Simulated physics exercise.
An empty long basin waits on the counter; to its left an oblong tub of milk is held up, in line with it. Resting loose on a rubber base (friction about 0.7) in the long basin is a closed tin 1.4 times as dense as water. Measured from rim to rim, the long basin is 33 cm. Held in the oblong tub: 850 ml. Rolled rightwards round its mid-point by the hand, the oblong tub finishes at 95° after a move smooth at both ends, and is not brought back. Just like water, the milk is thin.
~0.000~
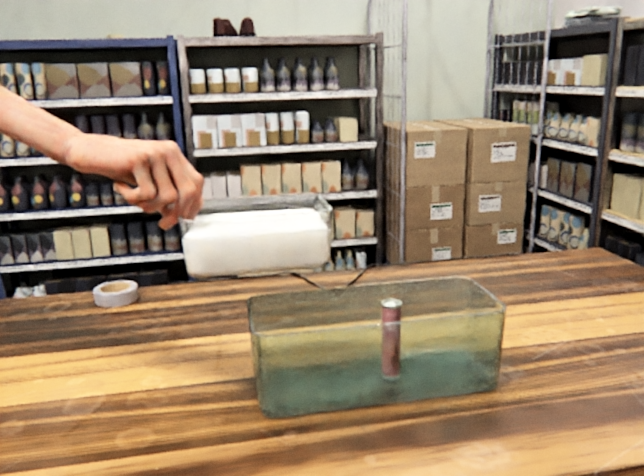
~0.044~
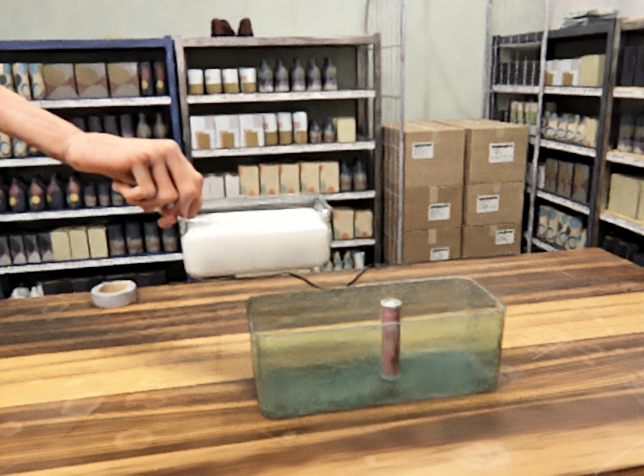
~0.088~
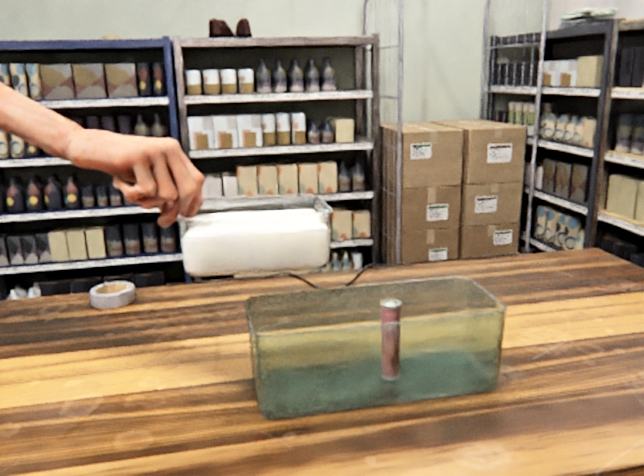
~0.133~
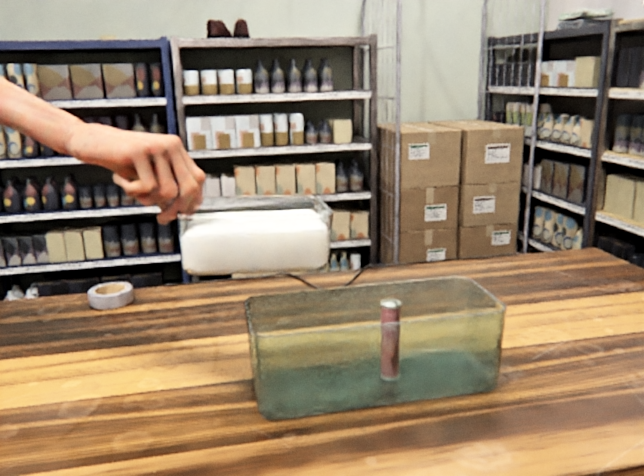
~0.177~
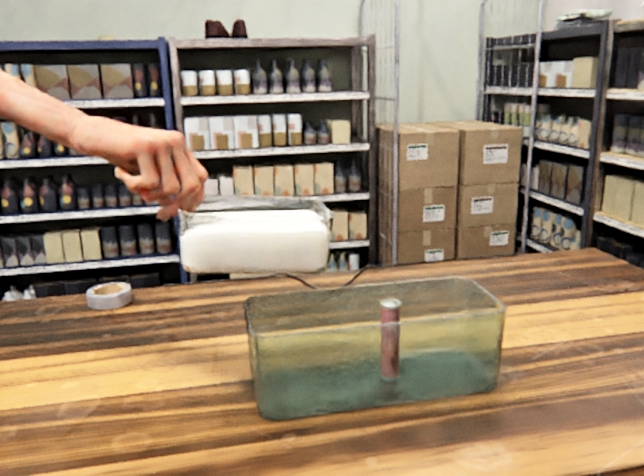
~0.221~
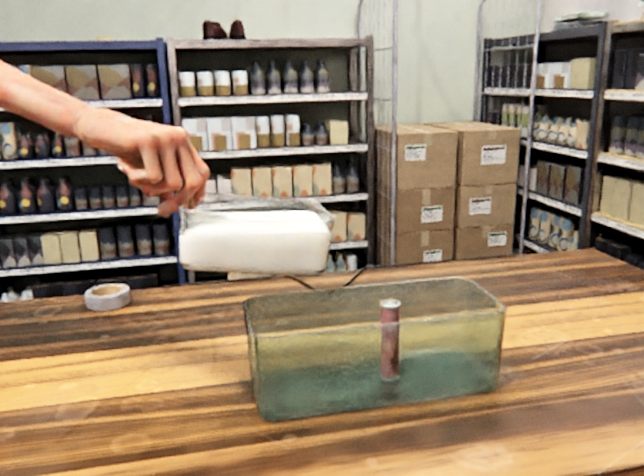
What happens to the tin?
Most probably it will stay balanced.
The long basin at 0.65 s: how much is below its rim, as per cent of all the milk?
Around 16%.
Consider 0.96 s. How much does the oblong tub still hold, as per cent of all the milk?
12 %.
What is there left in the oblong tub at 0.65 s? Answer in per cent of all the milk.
About 52 per cent.
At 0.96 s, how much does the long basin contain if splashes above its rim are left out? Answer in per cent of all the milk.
The share is close to 78 percent.
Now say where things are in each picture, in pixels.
It leans 0°; its right rim is at (325, 203); the milk meets the walls at (185, 226) and (321, 216); the long basin's rim runs from (250, 316) to (487, 293); the tin's top is at (391, 306), in the first frame.
It leans 0°; its right rim is at (324, 203); the milk meets the walls at (184, 225) and (322, 216), in the second frame.
It leans 1°; its right rim is at (324, 204); the milk meets the walls at (184, 225) and (322, 217), in the third frame.
It leans 3°; its right rim is at (325, 206); the milk meets the walls at (184, 224) and (321, 217), in the fourth frame.
It leans 6°; its right rim is at (325, 209); the milk meets the walls at (183, 224) and (322, 218), in the fifth frame.
It leans 9°; its right rim is at (326, 213); the milk meets the walls at (183, 224) and (322, 219), in the sixth frame.
Then, 0.65 s in, the tilt is 58° and 52 per cent is still to pour; the tin stands where it began.
Then, 0.96 s in, the tilt is 89° and 12 per cent is still to pour; the tin stands where it began.
Then, 1.28 s in, the tilt is 95° and 2 per cent is still to pour; the tin stands where it began.
Then, 1.64 s in, the tilt is 95° and 0 per cent is still to pour; the tin stands where it began.
Finally, the tin stands where it began.
